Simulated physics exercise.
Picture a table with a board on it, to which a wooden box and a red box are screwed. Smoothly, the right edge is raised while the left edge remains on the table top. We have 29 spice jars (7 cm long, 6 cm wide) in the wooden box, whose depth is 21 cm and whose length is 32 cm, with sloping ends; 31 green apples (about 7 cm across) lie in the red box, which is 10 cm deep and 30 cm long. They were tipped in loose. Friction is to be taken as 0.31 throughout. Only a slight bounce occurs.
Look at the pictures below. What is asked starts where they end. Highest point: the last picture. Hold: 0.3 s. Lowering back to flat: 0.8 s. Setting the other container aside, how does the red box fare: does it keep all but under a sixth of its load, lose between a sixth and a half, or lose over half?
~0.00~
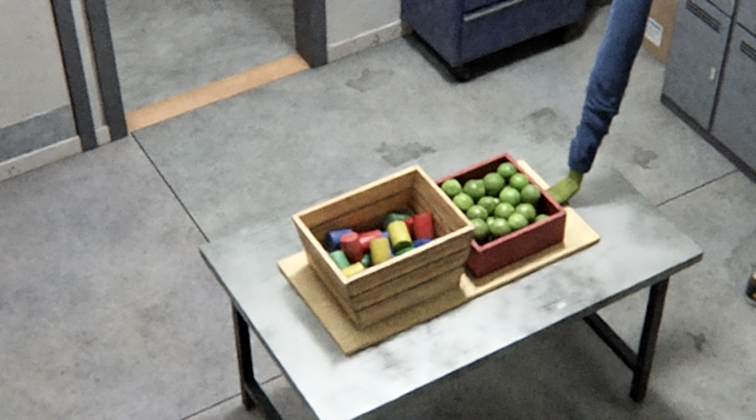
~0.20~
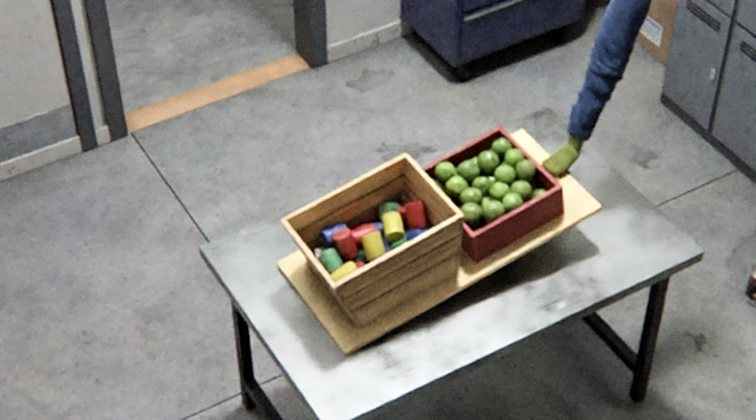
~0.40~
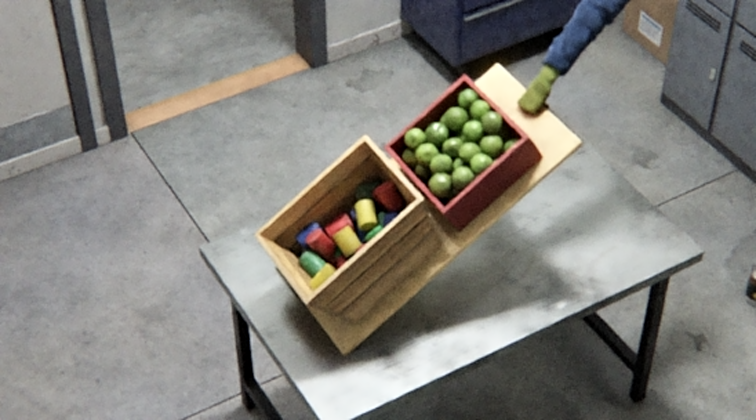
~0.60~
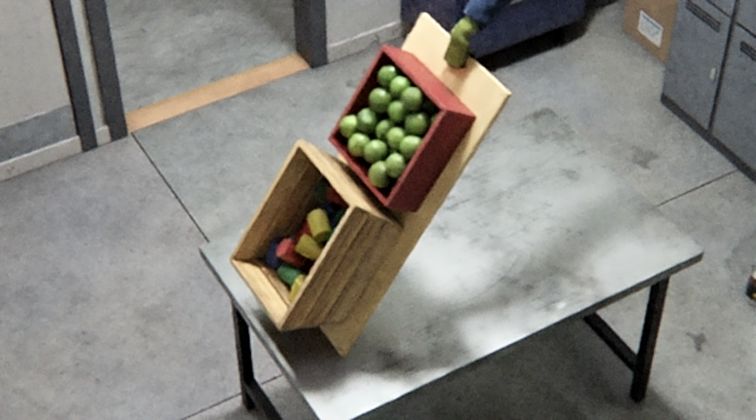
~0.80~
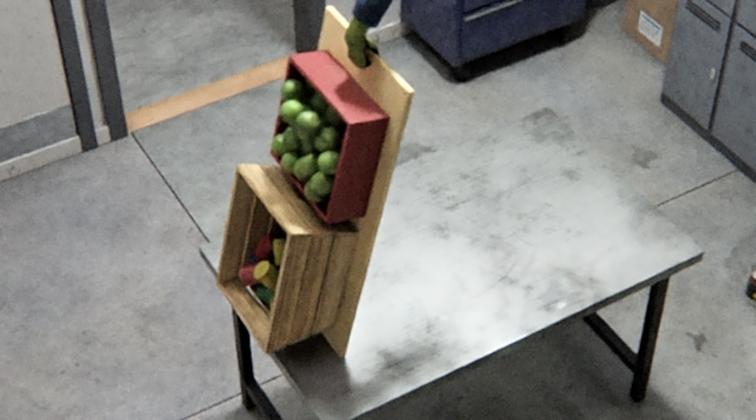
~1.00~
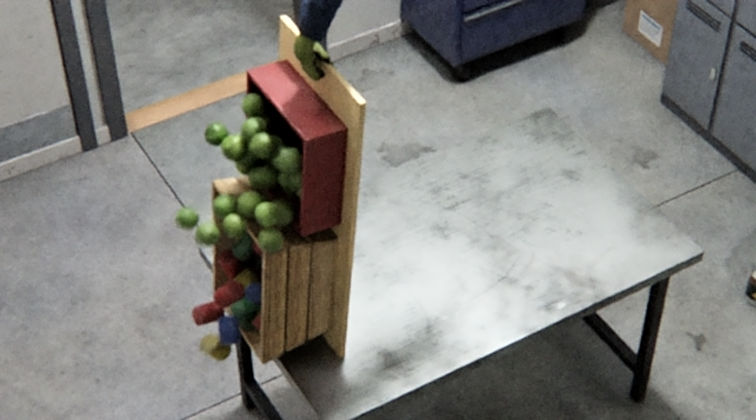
Looks like the majority of the stuff is going to get out.
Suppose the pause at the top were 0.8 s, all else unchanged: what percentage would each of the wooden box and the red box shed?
That would cost wooden box 70 per cent of its load and red box 70 per cent.
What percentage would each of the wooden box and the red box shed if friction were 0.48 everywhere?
Wooden box 60, red box 70 per cent.
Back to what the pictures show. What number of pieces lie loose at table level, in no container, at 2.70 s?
About 1.
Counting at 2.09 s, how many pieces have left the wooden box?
Count for the wooden box: Roughly 18.
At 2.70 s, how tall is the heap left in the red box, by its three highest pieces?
That is close to 10 centimetres.
After 1.27 s, tilt 85°; wooden box 17 in, 12 out and red box 9 in, 22 out.
After 1.61 s, tilt 57°; wooden box 12 in, 17 out and red box 9 in, 22 out.
After 2.09 s, tilt 0°; wooden box 11 in, 18 out and red box 9 in, 22 out.
Outcome (at 2.70 s), wooden box 11 in, 18 out and red box 9 in, 22 out. Asked share, 22 of 31, 71 per cent.
